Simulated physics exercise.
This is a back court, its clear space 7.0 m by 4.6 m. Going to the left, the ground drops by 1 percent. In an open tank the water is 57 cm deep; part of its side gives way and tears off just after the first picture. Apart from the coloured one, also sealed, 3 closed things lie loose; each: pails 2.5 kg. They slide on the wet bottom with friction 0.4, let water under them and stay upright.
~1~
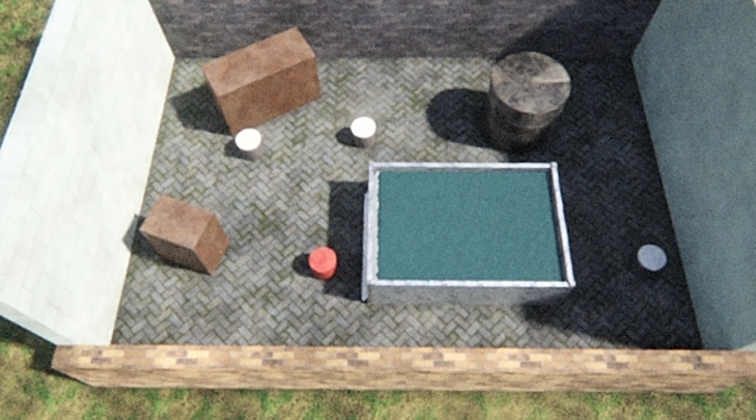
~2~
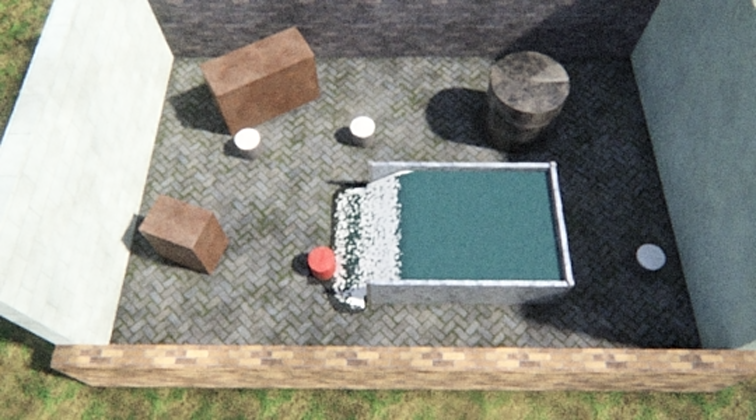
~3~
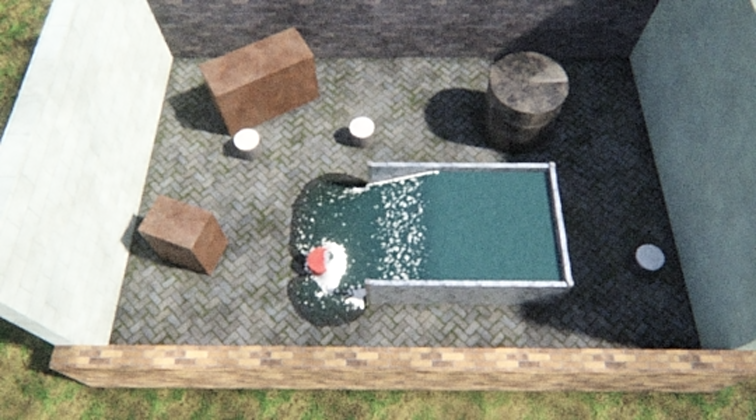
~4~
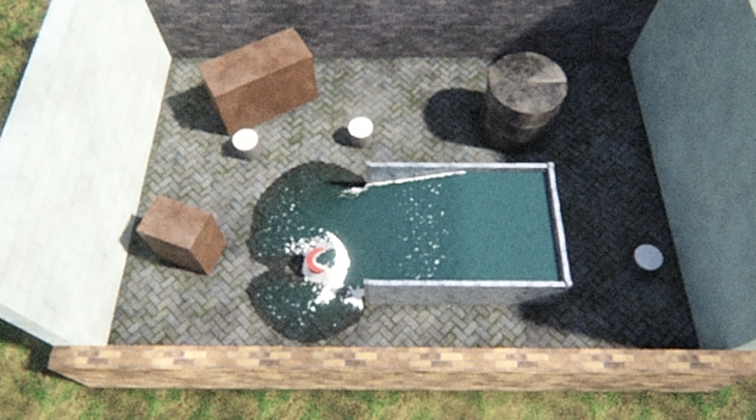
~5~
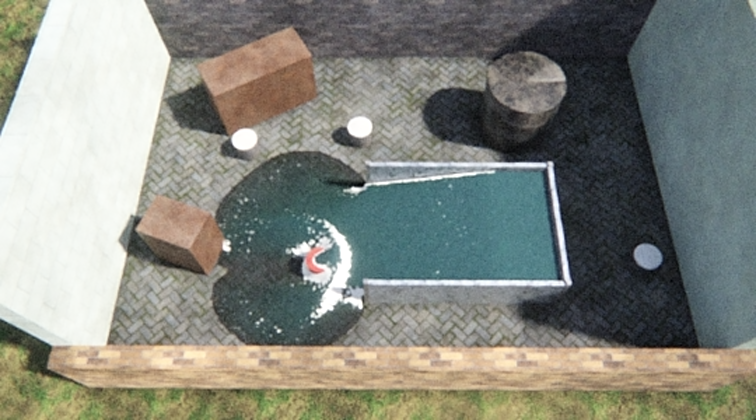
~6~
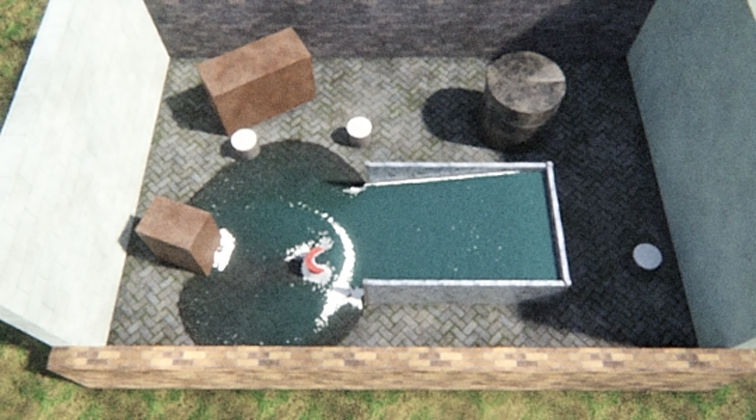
In a walled, paved court, the left side of an open water tank gives way and water pours out, spreading leftward across the ground around a red pail, which stays in place, and reaching a brown block.
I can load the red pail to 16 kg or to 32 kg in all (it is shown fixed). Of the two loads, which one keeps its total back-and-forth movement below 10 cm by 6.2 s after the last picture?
Lightweight and heavyweight both lose.
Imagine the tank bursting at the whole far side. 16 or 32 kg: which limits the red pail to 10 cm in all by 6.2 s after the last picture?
Well, in that case the light one does it.
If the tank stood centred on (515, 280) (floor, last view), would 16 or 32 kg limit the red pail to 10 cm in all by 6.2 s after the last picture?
Well, then even the heavier fails.
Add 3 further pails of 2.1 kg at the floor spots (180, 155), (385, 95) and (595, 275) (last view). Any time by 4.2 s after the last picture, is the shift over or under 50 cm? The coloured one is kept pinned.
First one went beyond, second went beyond, third stayed within.
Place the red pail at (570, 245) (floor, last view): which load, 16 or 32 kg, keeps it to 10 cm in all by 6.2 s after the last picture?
Looks like the outcome is this: The lighter one does it.
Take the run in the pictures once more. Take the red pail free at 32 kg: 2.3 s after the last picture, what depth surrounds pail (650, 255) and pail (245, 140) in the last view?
Some 0 cm at the first, some 23 cm at the second.
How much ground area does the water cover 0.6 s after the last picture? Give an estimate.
I'd put it close to 12 m2.
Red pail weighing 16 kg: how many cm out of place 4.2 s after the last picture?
Close to 250 centimetres.
Then, 0.6 s after the last picture the red pail would be 147 cm from its start with 16 kg and 83 cm from its start with 32 kg; 11 cm of water round it then.
Then, 2.3 s after the last picture the red pail would be 212 cm from its start with 16 kg and 173 cm from its start with 32 kg; 20 cm of water round it then.
Then, 4.2 s after the last picture the red pail would be 268 cm from its start with 16 kg and 176 cm from its start with 32 kg; 16 cm of water round it then.
Then, 6.2 s after the last picture the red pail would be 247 cm from its start with 16 kg and 176 cm from its start with 32 kg; 9 cm of water round it then.
